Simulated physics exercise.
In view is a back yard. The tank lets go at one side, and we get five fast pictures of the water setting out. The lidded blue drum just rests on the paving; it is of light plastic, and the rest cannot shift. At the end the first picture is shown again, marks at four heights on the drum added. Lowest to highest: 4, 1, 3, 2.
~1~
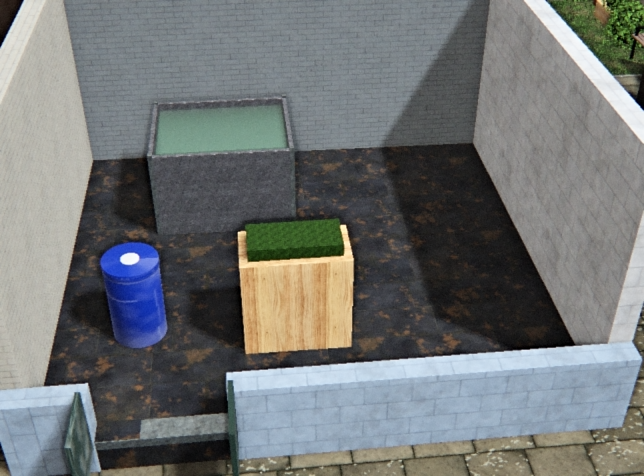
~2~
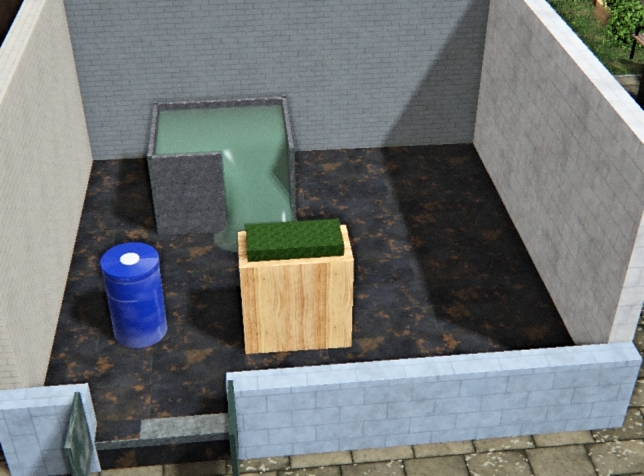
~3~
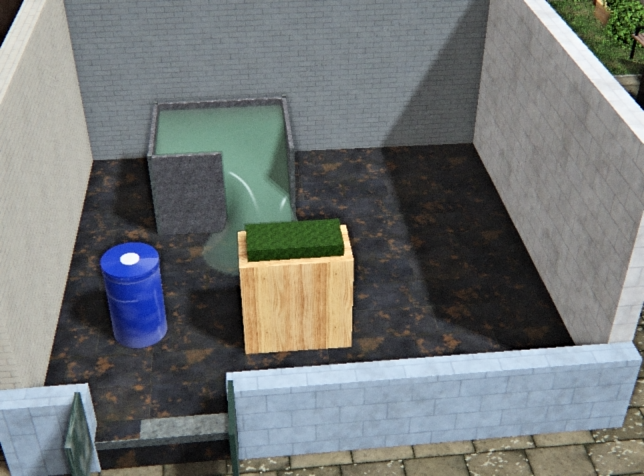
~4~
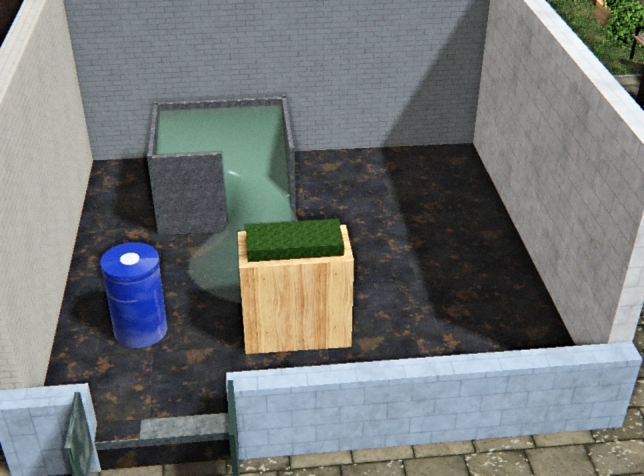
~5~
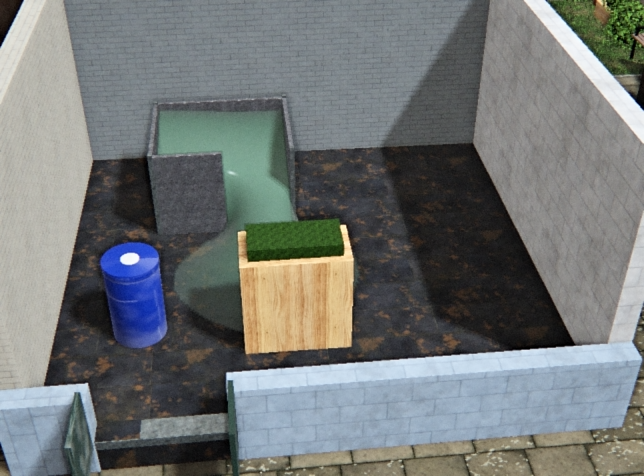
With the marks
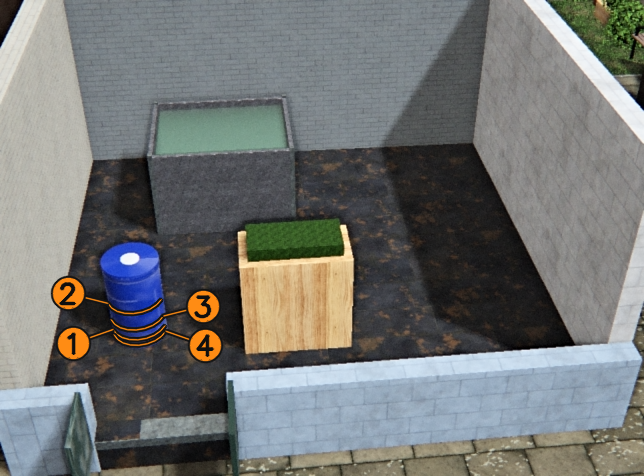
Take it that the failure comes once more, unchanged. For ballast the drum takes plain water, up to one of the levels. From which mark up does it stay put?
Use line 2.
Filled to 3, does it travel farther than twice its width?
No, it does not.
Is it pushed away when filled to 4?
Yes, that goes wrong.
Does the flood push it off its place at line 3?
Yes, it does.
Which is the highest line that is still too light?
That would be 3.
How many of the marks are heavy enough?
One.
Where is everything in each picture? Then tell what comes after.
The first frame shows lid of the blue drum at (129, 259); tank full, its middle at (221, 131); open gate at (158, 382).
In the second frame, water covers 2 % of the ground, mostly out of sight from here.
In the third frame, water covers 4 % of the ground, mostly out of sight from here.
In the fourth frame, 8 % of the ground under water, its edge towards the drum at (208, 281).
The fifth frame shows lid of the blue drum at (129, 259); 12 % of the ground under water, its edge towards the drum at (184, 295).
In orange, 1 at (137, 339); 2 at (133, 313); 3 at (136, 329); 4 at (138, 345); from the bottom up 4, 1, 3, 2.
With 1, it is pushed about twice its own width away.
With 2, it does not move.
With 3, it is pushed about half its own width away.
With 4, it is pushed about twice its own width away.
